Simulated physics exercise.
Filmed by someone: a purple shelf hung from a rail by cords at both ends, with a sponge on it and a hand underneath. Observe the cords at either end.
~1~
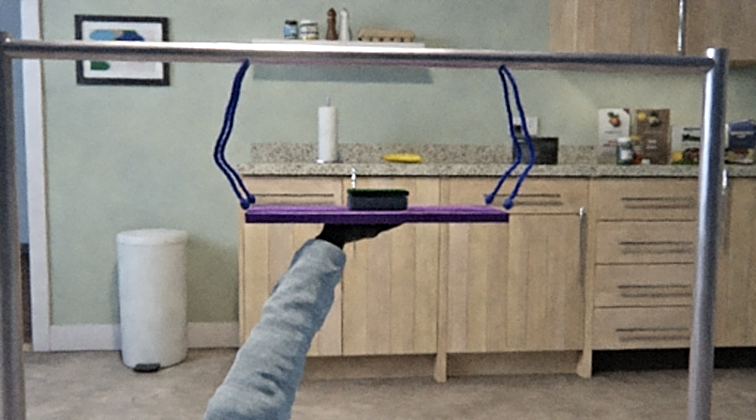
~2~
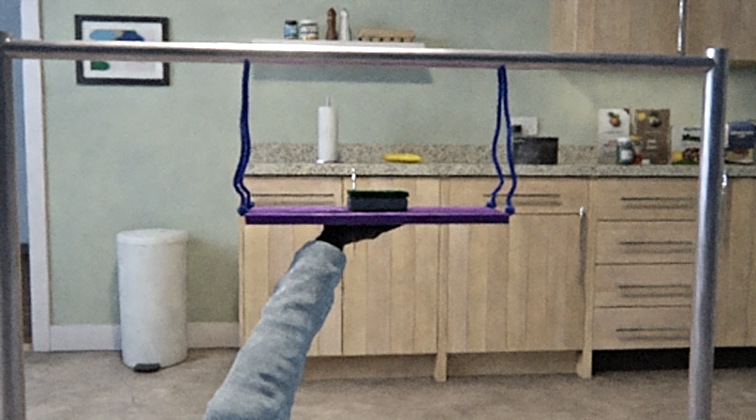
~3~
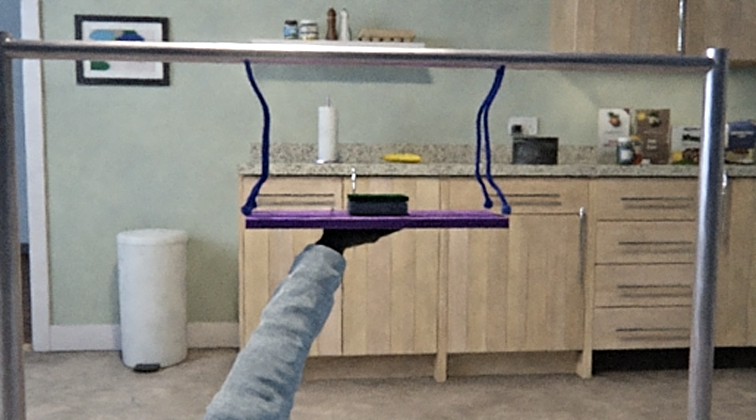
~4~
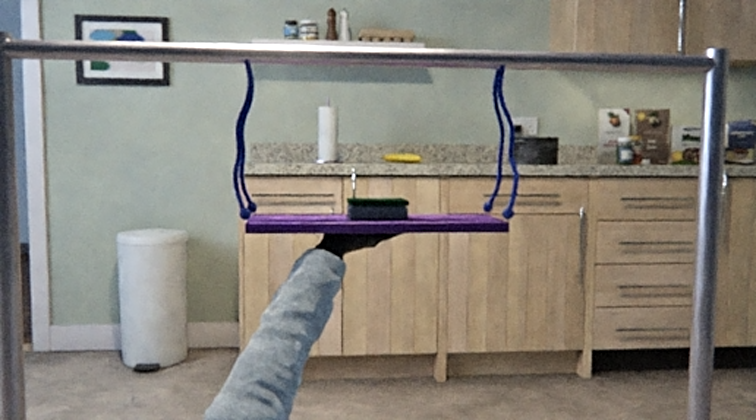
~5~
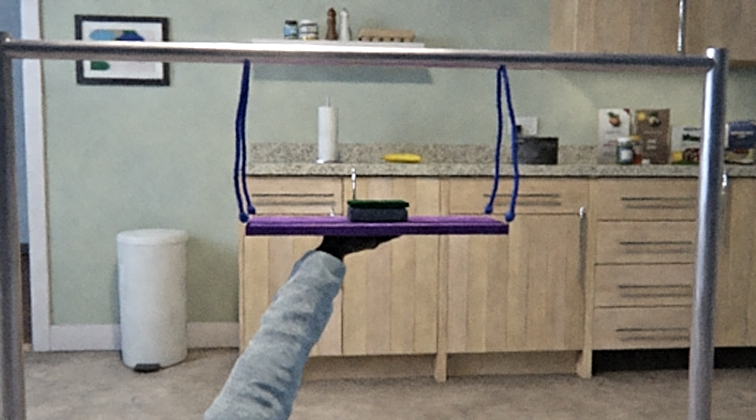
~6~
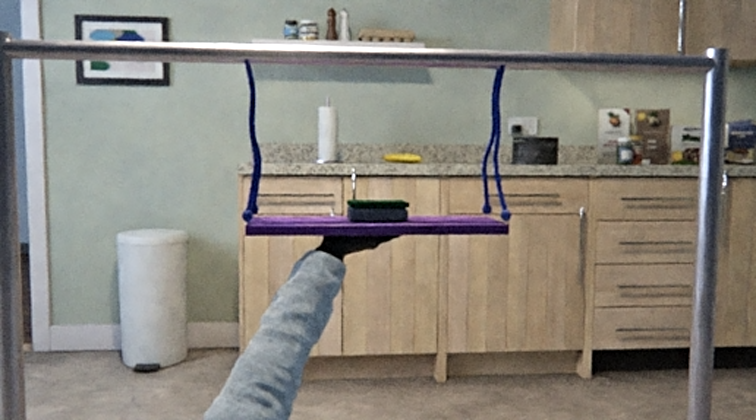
A hand under a purple shelf lowers it slightly while the slack blue cords sway and straighten.
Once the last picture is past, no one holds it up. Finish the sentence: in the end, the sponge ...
In the end, the sponge is still sitting there.
Then, 0.50 s on from there, board level; sponge on the board near (377, 214).
In the end, board level; sponge on the board near (377, 214). The sponge keeps its place.
